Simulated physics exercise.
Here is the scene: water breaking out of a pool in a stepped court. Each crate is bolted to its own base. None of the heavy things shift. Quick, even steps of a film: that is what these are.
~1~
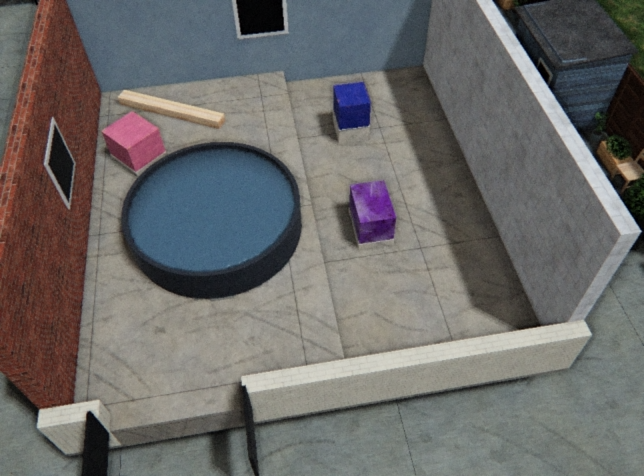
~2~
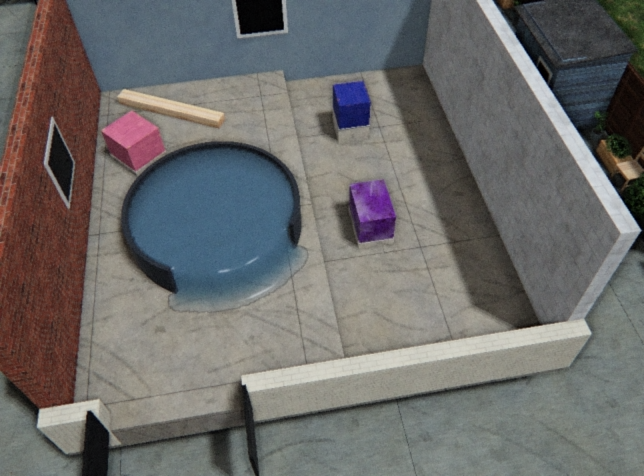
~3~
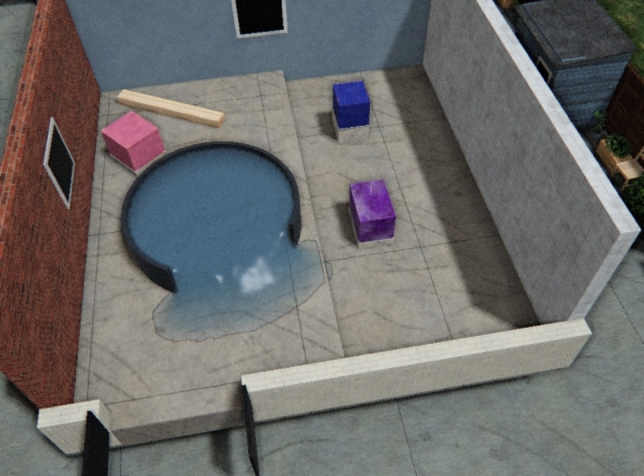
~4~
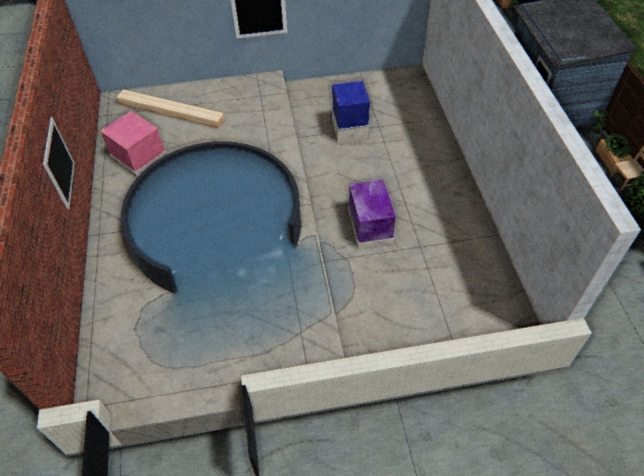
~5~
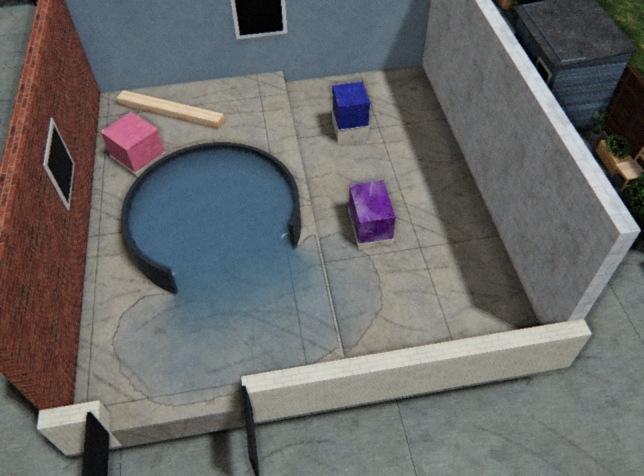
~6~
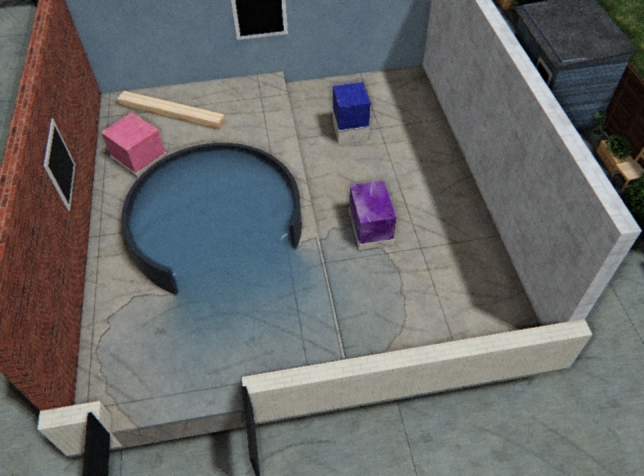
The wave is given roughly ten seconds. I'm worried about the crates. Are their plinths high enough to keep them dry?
One by one: The purple crate is protected; the blue crate is protected; the pink crate is protected.
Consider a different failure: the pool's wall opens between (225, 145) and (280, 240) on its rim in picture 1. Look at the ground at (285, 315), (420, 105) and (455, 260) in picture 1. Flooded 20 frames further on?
Well, the first one's left untouched, the second's sodden, and the third's sodden.
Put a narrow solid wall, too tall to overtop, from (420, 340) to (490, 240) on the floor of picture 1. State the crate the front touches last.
I'd pick the crate marked pink.
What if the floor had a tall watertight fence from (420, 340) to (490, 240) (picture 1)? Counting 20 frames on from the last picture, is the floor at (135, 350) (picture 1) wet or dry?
Verdict: Flooded.
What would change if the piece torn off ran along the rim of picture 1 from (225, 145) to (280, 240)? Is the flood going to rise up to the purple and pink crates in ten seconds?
My take: The purple one gets flooded, while the pink one stays clear.
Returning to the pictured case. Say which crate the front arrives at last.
My pick is the crate marked pink.
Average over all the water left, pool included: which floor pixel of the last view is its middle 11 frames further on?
It's close to (265, 276).
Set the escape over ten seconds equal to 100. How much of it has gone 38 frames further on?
It comes to around 85 per cent.
A moment on, water covers 25 % of the floor; the purple crate water round its plinth, the blue crate not reached, the pink crate not reached.
Next, water covers 25 % of the floor; the purple crate water round its plinth, the blue crate not reached, the pink crate not reached.
Then, water covers 35 % of the floor; the purple crate water round its plinth, the blue crate not reached, the pink crate not reached.
Later, water covers 60 % of the floor; the purple crate water round its plinth, the blue crate water round its plinth, the pink crate not reached.
In the end, water covers 75 % of the floor; the purple crate stayed above the water, the blue crate stayed above the water, the pink crate stayed above the water.
